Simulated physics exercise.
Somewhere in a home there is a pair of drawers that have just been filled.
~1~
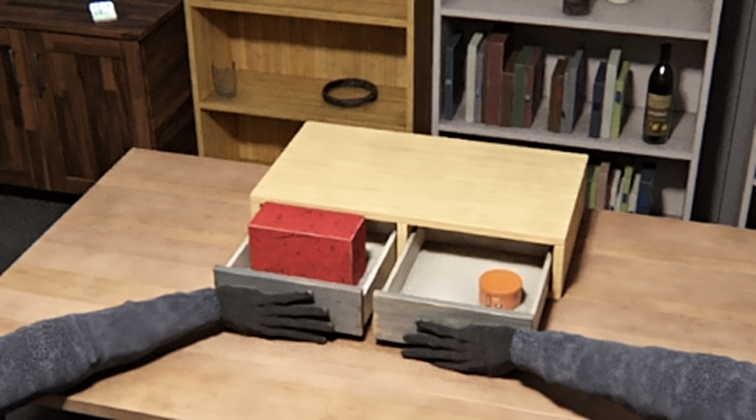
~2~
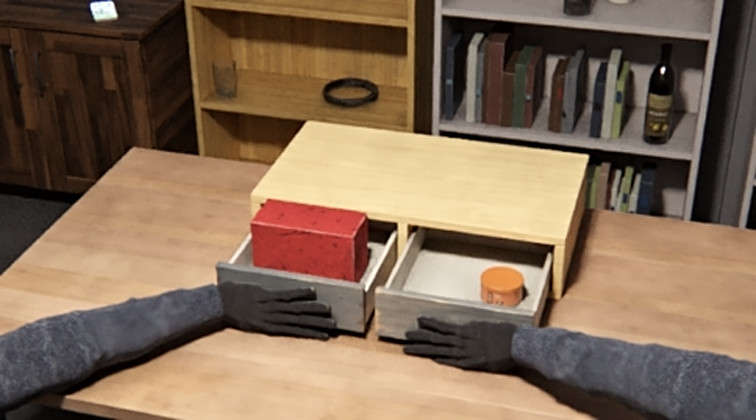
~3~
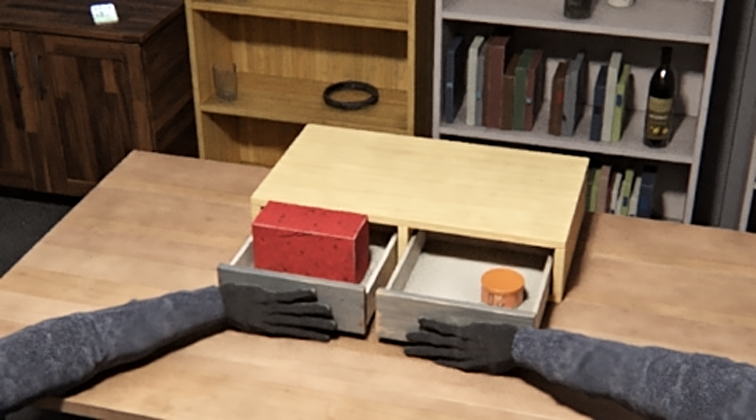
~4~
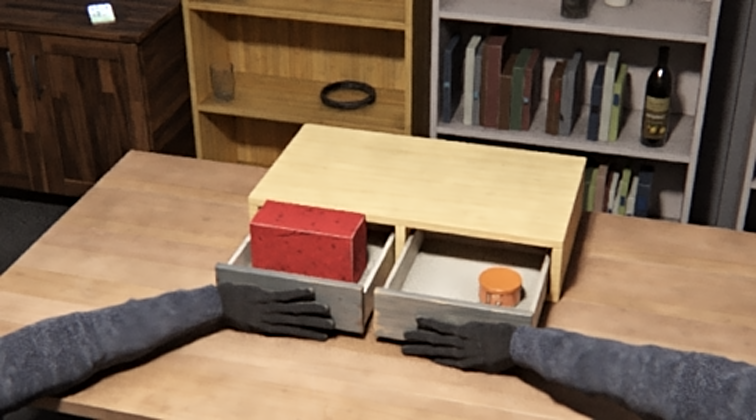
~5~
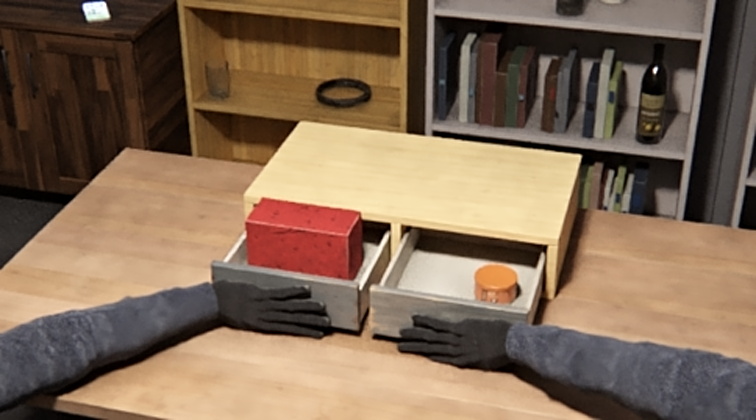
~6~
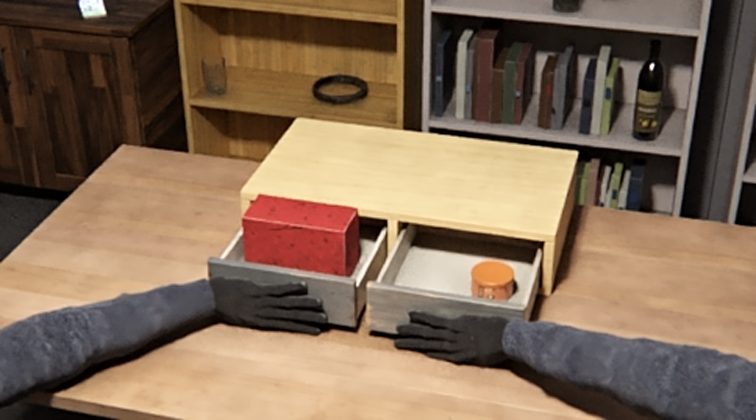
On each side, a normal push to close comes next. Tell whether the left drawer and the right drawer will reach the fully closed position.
Outcome: The left drawer falls short, the right drawer reaches it.
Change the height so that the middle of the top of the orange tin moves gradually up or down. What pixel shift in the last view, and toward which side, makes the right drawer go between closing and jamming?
Up, by 20 pixels.
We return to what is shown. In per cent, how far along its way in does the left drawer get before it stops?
It gets roughly 10 percent of the way before stopping.
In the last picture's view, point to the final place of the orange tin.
About (514, 221).
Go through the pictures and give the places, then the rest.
The first frame shows left drawer (315, 256) wide open; right drawer (470, 279) wide open; red brick (308, 247).
The second frame shows right drawer (472, 276) wide open; orange tin (502, 288).
The third frame shows left drawer (319, 255) wide open; chest (424, 207).
The fourth frame shows right drawer (470, 277) wide open; red brick (309, 245).
The fifth frame shows left drawer (312, 252) wide open; orange tin (496, 286).
The sixth frame shows left drawer (309, 248) wide open; right drawer (463, 271) wide open; chest (414, 200).
Then, 0.36 s past the last view, left drawer stopped, still ajar; right drawer starting in.
Then, 0.66 s past the last view, left drawer stopped, still ajar; right drawer about half in.
Finally, the left drawer jams; the right drawer closes.
